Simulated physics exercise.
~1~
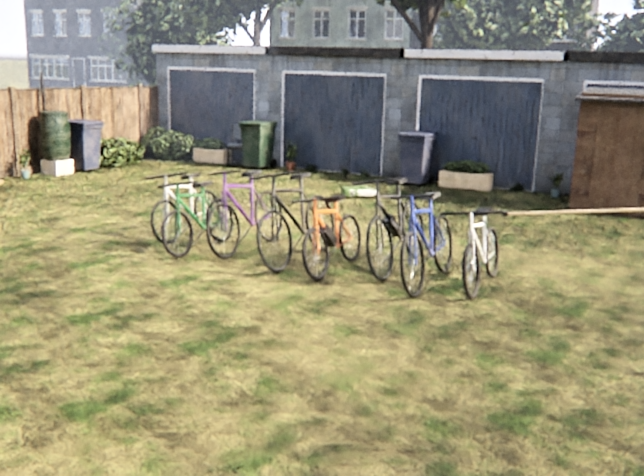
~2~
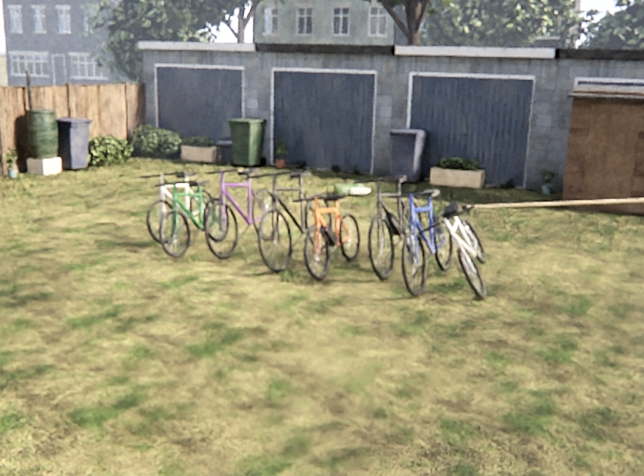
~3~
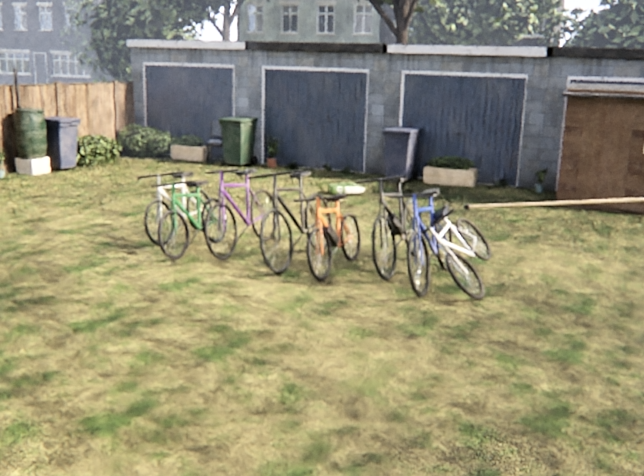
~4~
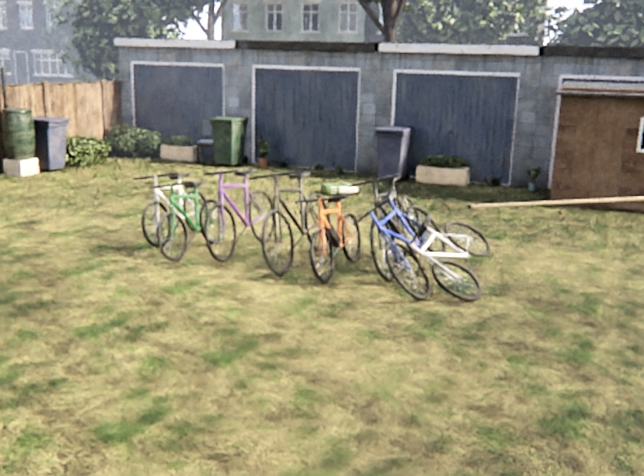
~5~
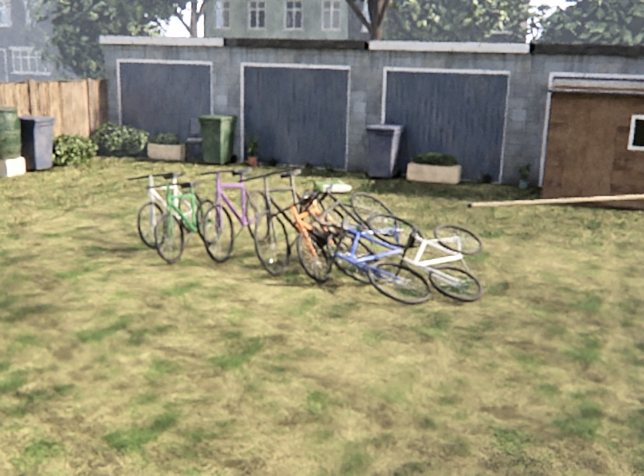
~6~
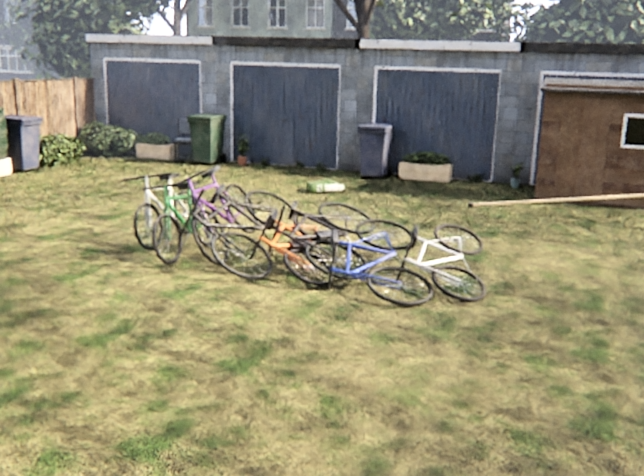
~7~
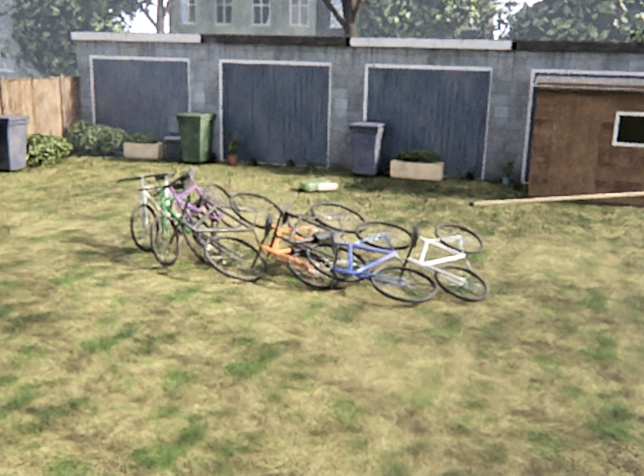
A white bicycle at the right end of a row of parked bicycles tips left towards its blue neighbour on a patchy lawn, seen from slightly above as the view drifts sideways. Behind stand grey garages, bins and a brown shed, with a pale pole lying at right. The blue bicycle topples next, and the fall spreads leftward through a dark one to the orange one. Another dark bicycle goes down and the purple one tilts over against its neighbour. At the end most lie in a tangled line, the purple leans, and the green and white ones at far left still stand.
